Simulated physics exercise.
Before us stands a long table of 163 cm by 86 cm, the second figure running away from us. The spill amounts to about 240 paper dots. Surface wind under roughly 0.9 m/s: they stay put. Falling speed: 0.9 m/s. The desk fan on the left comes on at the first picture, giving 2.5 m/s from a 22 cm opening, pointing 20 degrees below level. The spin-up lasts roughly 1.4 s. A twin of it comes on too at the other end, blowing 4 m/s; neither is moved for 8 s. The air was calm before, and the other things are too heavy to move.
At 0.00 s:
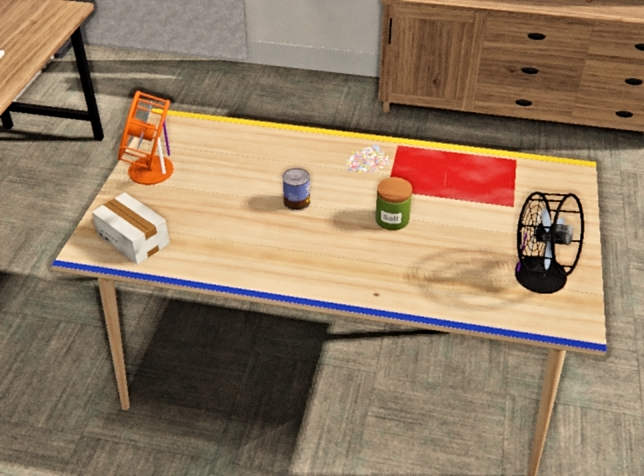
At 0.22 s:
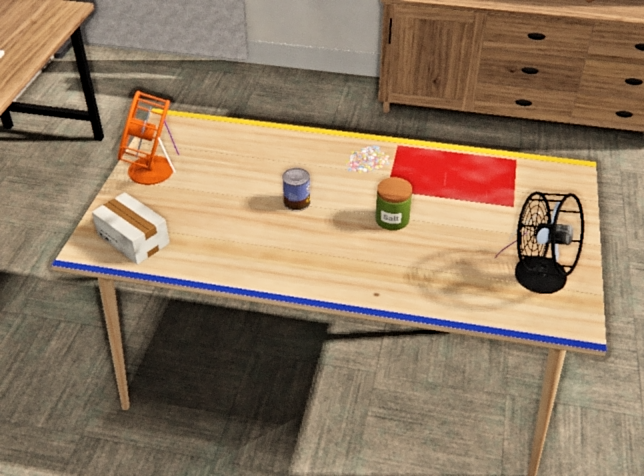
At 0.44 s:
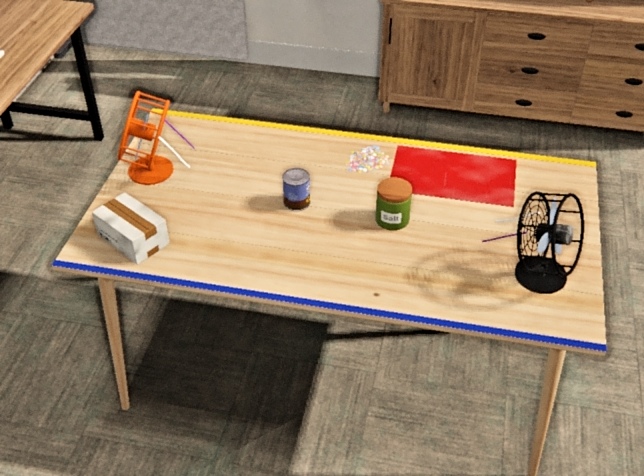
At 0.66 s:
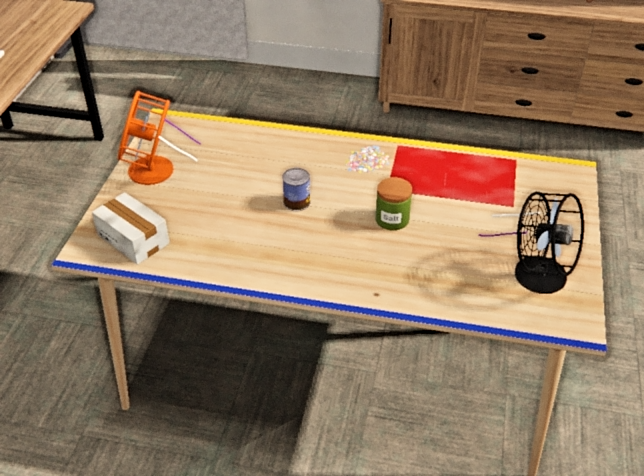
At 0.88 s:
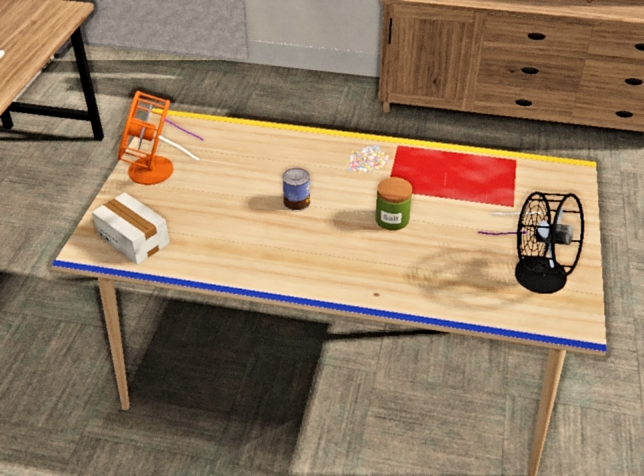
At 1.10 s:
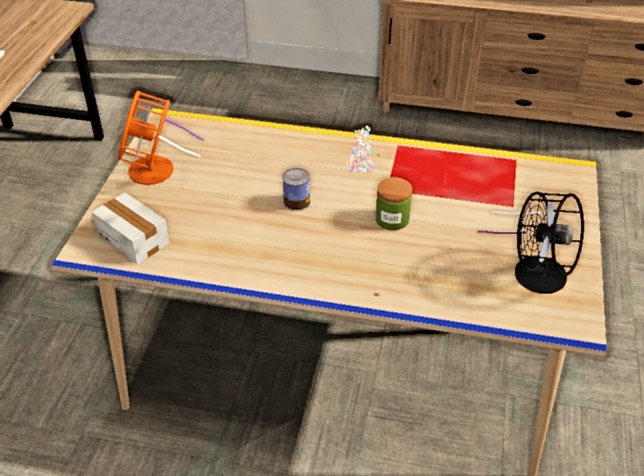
A long wooden table held an orange fan, a black fan, a jar, a tin and a box; streamers on both fans lifted and blew inward, then some of the paper dots shifted beside the red mat.
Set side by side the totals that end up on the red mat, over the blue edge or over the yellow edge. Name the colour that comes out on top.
It is yellow.
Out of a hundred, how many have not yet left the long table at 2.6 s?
Close to 0 in a hundred are still there.
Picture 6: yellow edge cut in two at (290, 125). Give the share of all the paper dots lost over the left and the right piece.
Estimate: Left ~ 0 %; right ~ 100 %.
After 1.6 s the count stands so, 79 % are over the yellow edge, 0 % over the blue edge and 2 % on the red mat; the middle of those left on the top is near (391, 149).
After 2.6 s the count stands so, 100 % are over the yellow edge, 0 % over the blue edge and 0 % on the red mat.
After 4.4 s the count stands so, 100 % are over the yellow edge, 0 % over the blue edge and 0 % on the red mat.
After 8.0 s, at the end, 100 % are over the yellow edge, 0 % over the blue edge and 0 % on the red mat.
